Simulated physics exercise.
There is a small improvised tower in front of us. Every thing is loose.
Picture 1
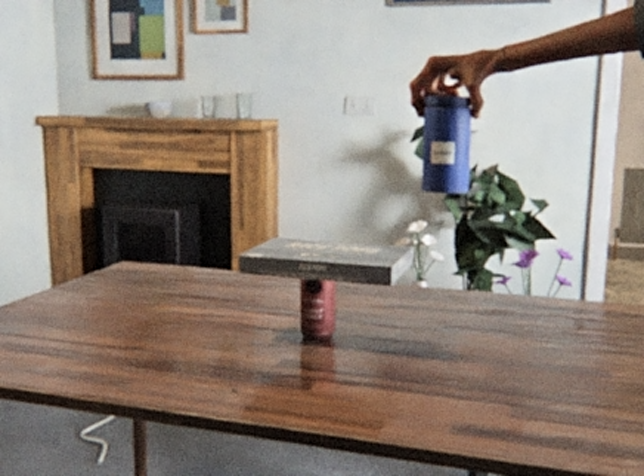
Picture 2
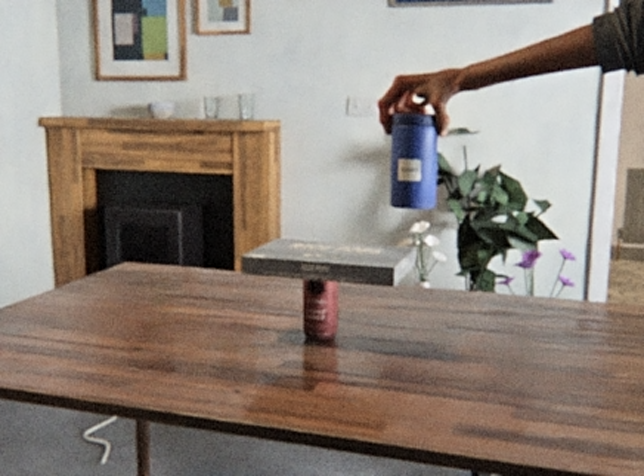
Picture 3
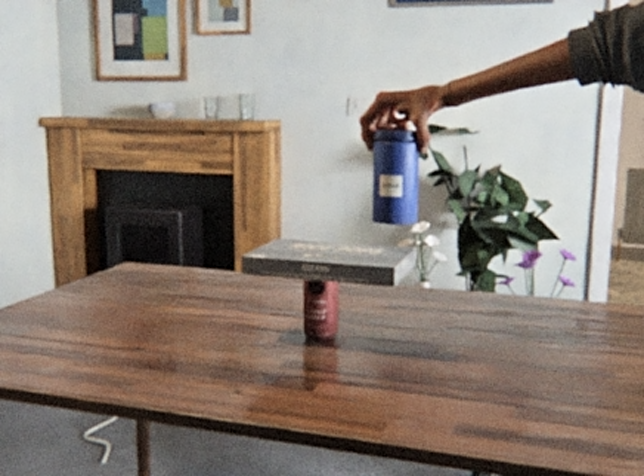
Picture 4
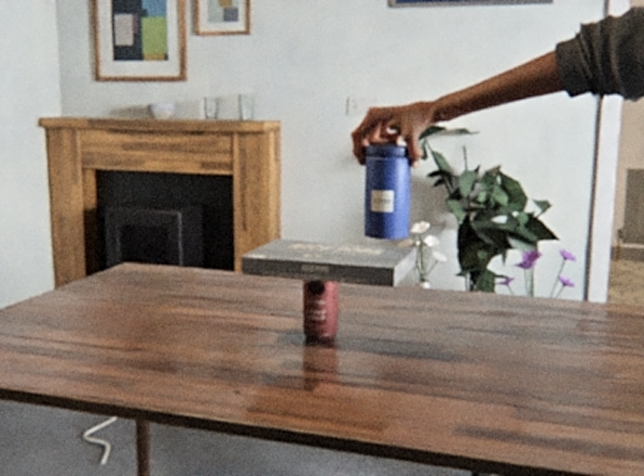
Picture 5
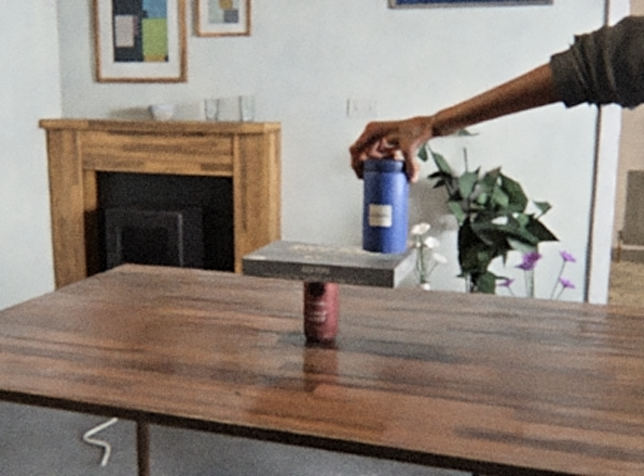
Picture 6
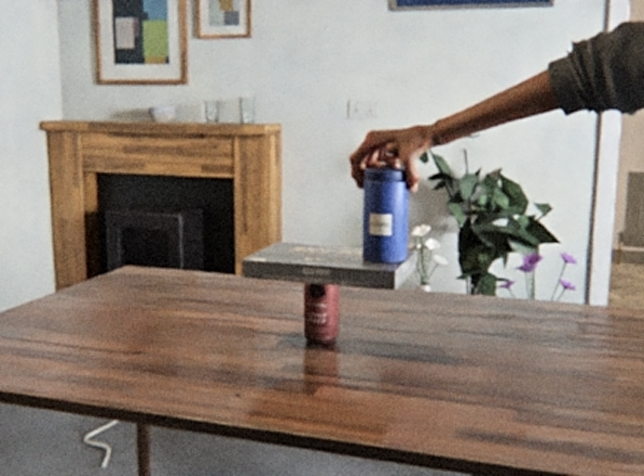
A hand lowering a blue jar leftward onto the right end of a grey box balanced on a red can.
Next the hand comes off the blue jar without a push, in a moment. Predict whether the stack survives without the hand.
My guess is the stack won't stay standing.
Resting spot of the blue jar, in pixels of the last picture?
Somewhere around (465, 333) in the last picture.
Then, 0.40 s past the last view, blue jar now fallen; grey packet rocked 68° from its first pose.
Then, 0.70 s past the last view, grey packet now fallen; red can displaced about its own width.
Then, 1.00 s past the last view, red can displaced well along.
Finally, fallen, blue jar and grey packet; moved from the start, red can. Final places as the last picture's camera would see them, blue jar near (465, 333). The stack loses its balance.
